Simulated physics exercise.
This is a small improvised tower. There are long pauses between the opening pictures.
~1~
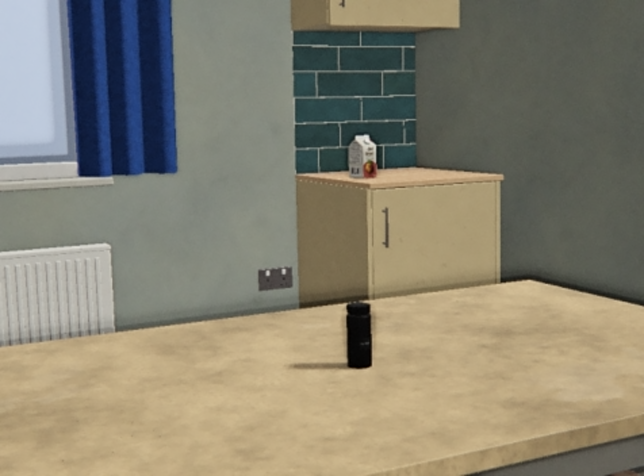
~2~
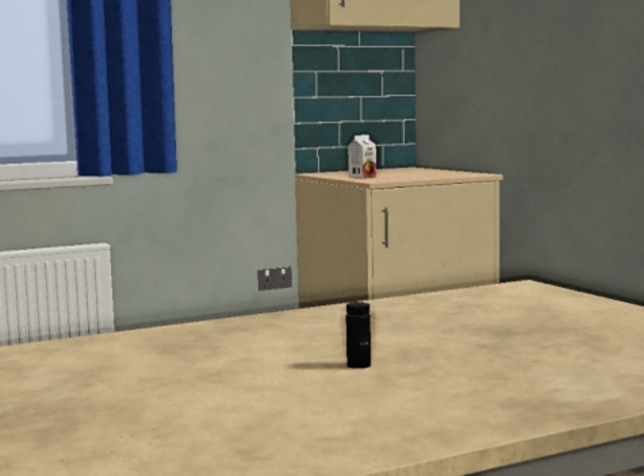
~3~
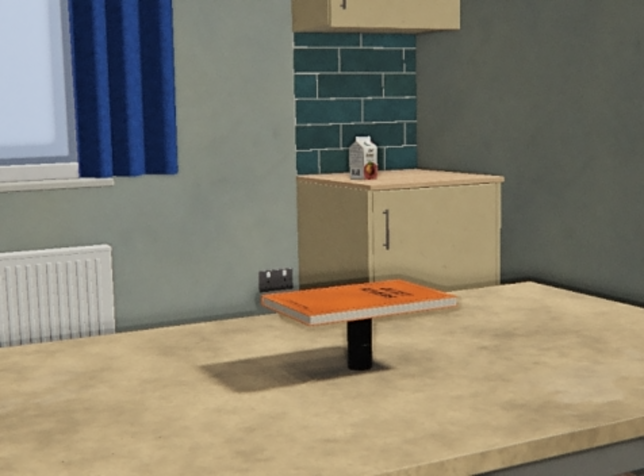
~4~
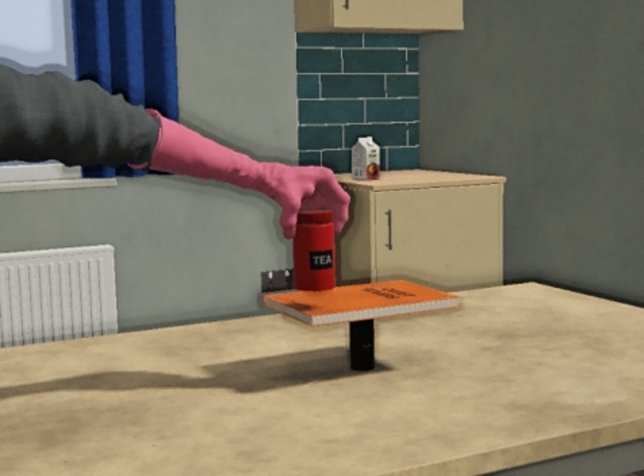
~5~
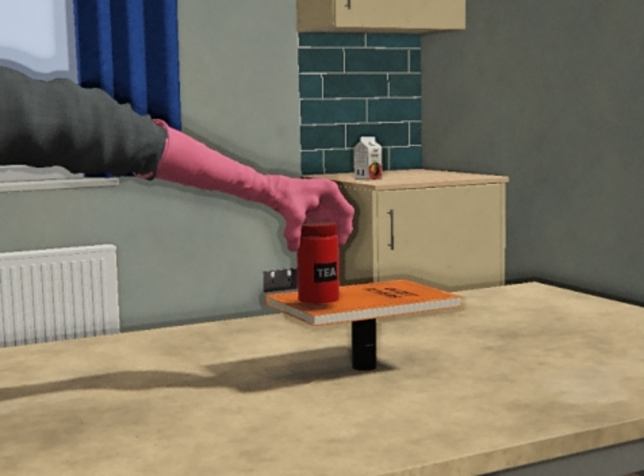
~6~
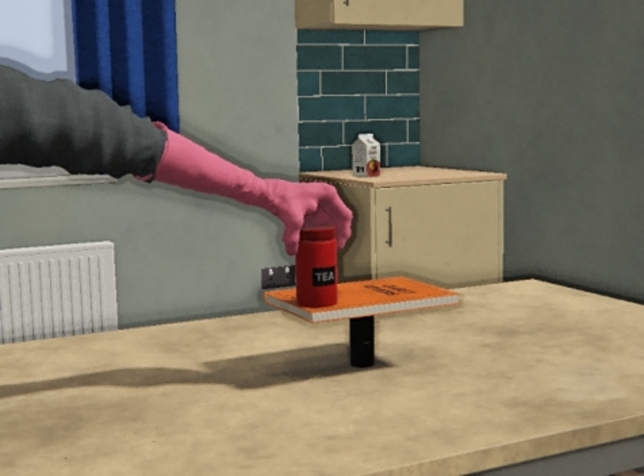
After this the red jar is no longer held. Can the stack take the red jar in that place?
It loses its balance.
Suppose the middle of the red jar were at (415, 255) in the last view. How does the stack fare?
Then it comes apart.
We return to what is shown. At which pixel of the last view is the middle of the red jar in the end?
Near (272, 369).
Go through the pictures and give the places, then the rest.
In the first frame, the last thing is not in view yet.
In the second frame, the last thing is not in view yet.
In the third frame, the last thing is not in view yet; orange book (358, 301).
The fourth frame shows coming down; red jar (314, 250); orange book (361, 301).
The fifth frame shows coming down; red jar (318, 262); orange book (363, 301).
The sixth frame shows set down, still held; red jar (316, 266); orange book (361, 298).
Then, 0.60 s after the last picture, red jar now fallen; orange book tipped 58° from how it was; black shaker tipped 4° from how it was.
Then, 0.90 s after the last picture, orange book now fallen; black shaker on its side.
By the end, fallen, red jar, orange book and black shaker. Seen from the same camera at the end, red jar near (272, 369). The stack comes apart.
